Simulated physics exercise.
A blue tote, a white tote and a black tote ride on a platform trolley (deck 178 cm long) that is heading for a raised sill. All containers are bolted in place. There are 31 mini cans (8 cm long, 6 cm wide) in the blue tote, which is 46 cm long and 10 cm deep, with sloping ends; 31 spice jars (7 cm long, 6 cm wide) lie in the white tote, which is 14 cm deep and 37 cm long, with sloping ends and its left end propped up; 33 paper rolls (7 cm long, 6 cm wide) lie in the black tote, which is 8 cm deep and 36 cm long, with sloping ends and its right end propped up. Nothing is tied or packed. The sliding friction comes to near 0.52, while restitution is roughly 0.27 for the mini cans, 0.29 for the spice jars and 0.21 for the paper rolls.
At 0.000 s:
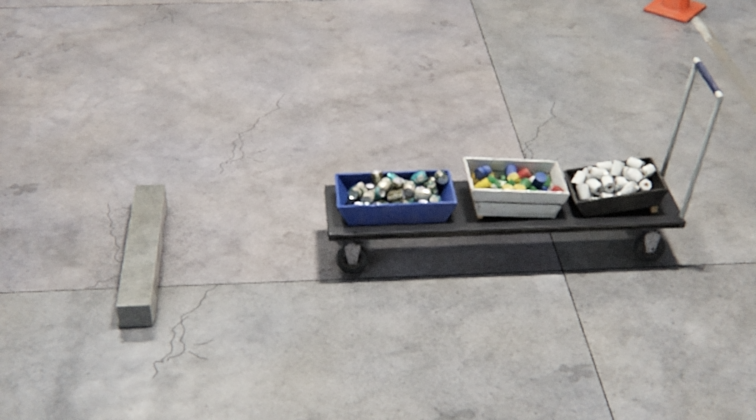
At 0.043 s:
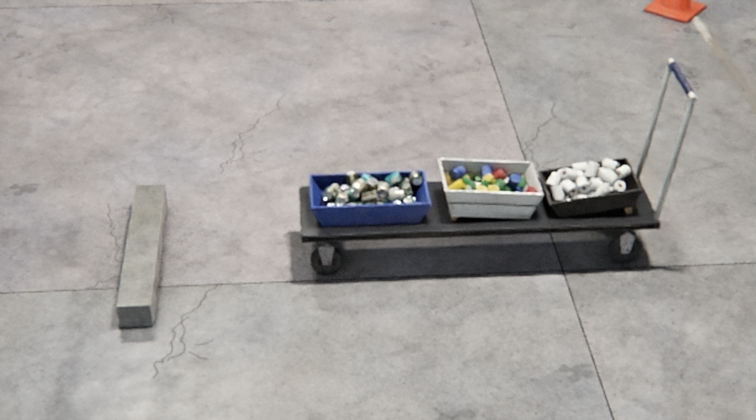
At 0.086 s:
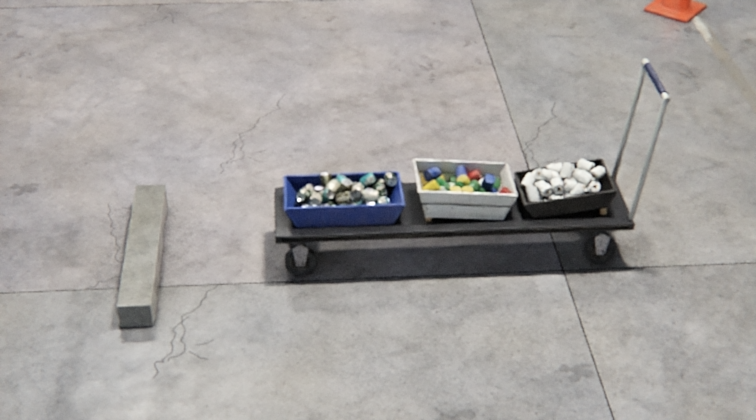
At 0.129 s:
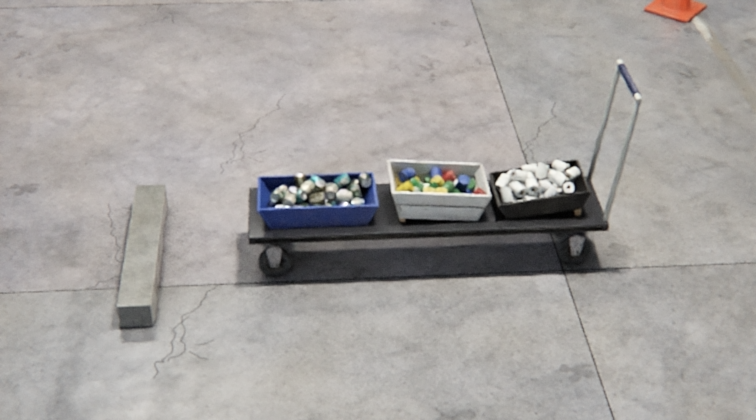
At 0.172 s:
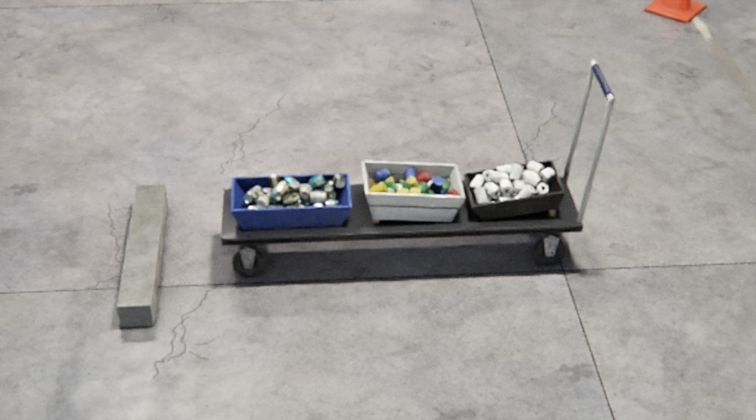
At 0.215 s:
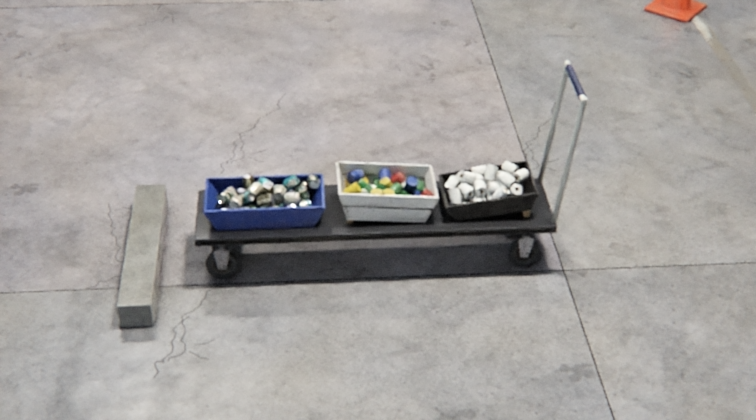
A platform trolley carrying a blue, a white and a black tote, each filled with small items, rolled steadily left across the concrete floor, drawing closer to a raised sill.
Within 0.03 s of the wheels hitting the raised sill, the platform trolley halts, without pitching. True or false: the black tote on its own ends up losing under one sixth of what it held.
False.
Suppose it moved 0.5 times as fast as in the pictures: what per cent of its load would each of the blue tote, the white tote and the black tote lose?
Then the blue tote sheds 0 per cent, the white tote 0 per cent, and the black tote 10 per cent.
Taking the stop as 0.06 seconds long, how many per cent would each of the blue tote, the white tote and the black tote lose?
With that change, blue tote 40 per cent, white tote 0 per cent, black tote 40 per cent.
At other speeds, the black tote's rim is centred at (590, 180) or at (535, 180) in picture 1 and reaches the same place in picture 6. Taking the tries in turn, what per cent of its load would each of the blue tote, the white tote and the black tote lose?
For the blue tote it's 20 % and then 0 %, for the white tote 0 % and then 0 %, and for the black tote 20 % and then 0 %.
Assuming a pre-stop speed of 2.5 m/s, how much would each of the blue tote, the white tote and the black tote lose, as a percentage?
In that case the blue tote sheds 20 per cent of its load, the white tote 0 per cent, and the black tote 20 per cent.
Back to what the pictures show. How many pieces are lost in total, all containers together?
20 or so.
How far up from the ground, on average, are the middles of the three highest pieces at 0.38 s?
Their middles average near 52 cm high.
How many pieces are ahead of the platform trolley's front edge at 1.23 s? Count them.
I'd estimate close to 6 pieces.
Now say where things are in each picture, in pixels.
In the first picture (each is followed by its nearest rim corner in this view), black tote, (666, 189); blue tote, (340, 206); 89 cm short of the stop; none out.
In the second picture, black tote, (640, 190); blue tote, (313, 207); 76 cm short of the stop.
In the third picture, black tote, (615, 190); blue tote, (287, 208); 63 cm short of the stop.
In the fourth picture, black tote, (589, 191); blue tote, (260, 209); 50 cm short of the stop.
In the fifth picture, black tote, (563, 192); blue tote, (233, 210); 37 cm short of the stop.
In the sixth picture, black tote, (537, 193); blue tote, (206, 211); 24 cm short of the stop; none out.
After 0.28 s, the wheels strike.
After 0.38 s, blue tote 29 in, 2 out, white tote 31 in, 0 out and black tote 31 in, 2 out.
After 0.50 s, blue tote 24 in, 7 out, white tote 31 in, 0 out and black tote 25 in, 8 out.
After 0.73 s, blue tote 22 in, 9 out, white tote 30 in, 1 out and black tote 23 in, 10 out.
Final count (at 1.23 s), blue tote 22 in, 9 out, white tote 29 in, 2 out and black tote 22 in, 11 out. Asked share, 11 of 33, 33 per cent.
